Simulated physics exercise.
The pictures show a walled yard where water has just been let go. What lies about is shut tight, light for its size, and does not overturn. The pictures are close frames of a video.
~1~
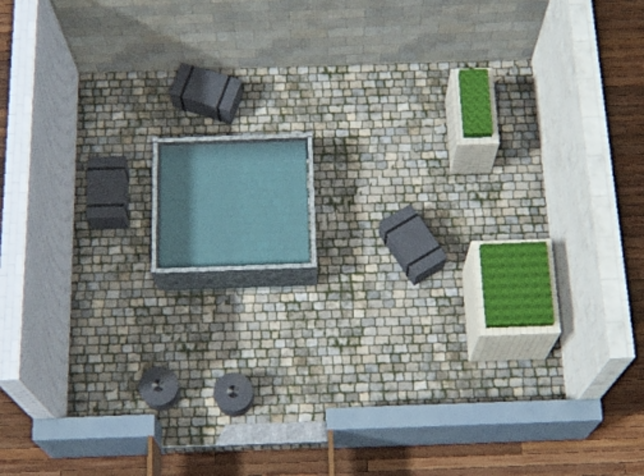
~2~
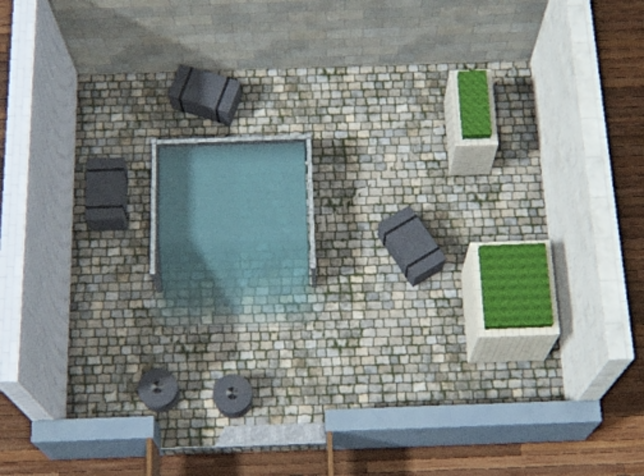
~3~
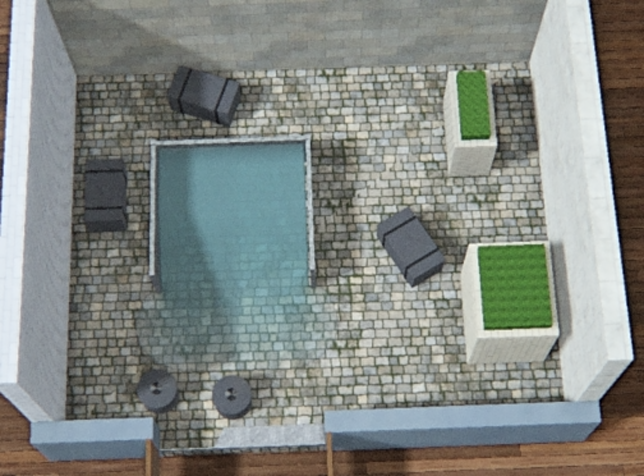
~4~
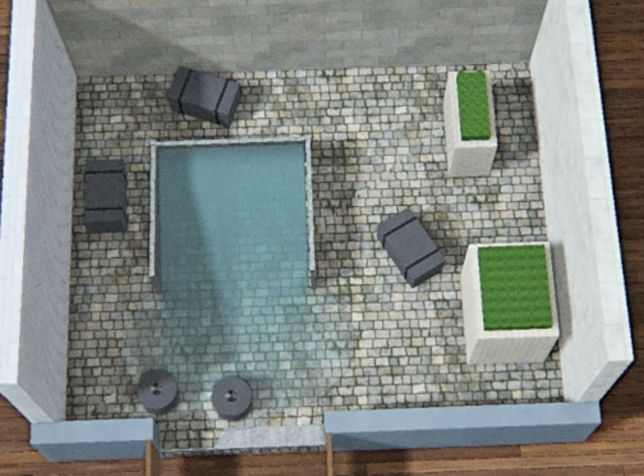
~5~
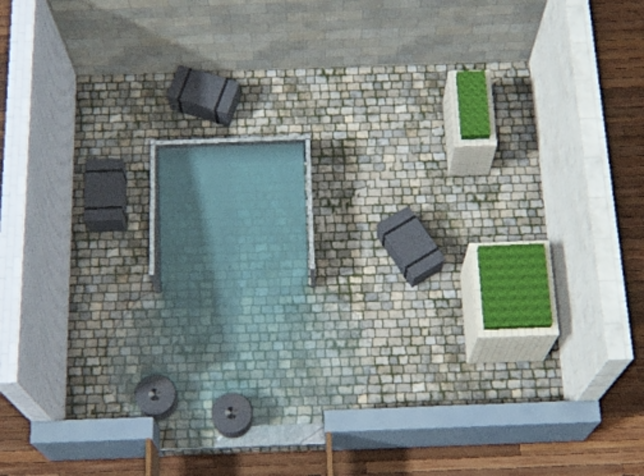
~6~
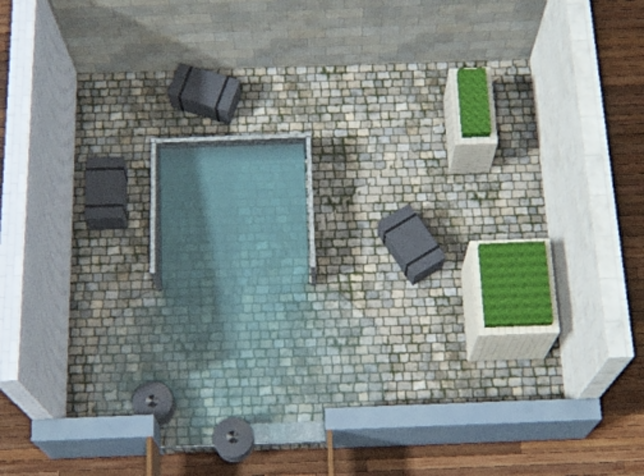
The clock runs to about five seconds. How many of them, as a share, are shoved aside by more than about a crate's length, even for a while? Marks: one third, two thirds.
That comes to from one to two thirds.
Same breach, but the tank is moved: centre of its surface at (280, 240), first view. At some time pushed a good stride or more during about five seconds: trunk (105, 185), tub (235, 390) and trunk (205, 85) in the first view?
In that order: Not that far, pushed that far, short of that.
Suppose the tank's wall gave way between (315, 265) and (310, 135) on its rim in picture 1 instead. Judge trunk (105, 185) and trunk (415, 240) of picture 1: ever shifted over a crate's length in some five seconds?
One after the other: Under that, shifted that much.
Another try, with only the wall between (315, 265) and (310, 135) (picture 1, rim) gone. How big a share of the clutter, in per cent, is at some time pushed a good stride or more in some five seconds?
Near 40 in a hundred.
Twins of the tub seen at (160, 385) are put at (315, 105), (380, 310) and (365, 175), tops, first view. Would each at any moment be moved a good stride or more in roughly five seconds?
As listed: Short of that, no, short of that.
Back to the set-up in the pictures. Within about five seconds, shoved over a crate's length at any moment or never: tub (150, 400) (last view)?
Verdict: Moved that far.
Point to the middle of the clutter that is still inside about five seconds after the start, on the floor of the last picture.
Near (210, 197).
A moment on, 1 of 5 are well off their spots; 1 afloat.
Next, 2 of 5 are well off their spots; 1 afloat.
Later, 2 of 5 are well off their spots; 0 afloat.
In the end, 2 of 5 are well off their spots, and 2 have been at some point; 1 afloat.
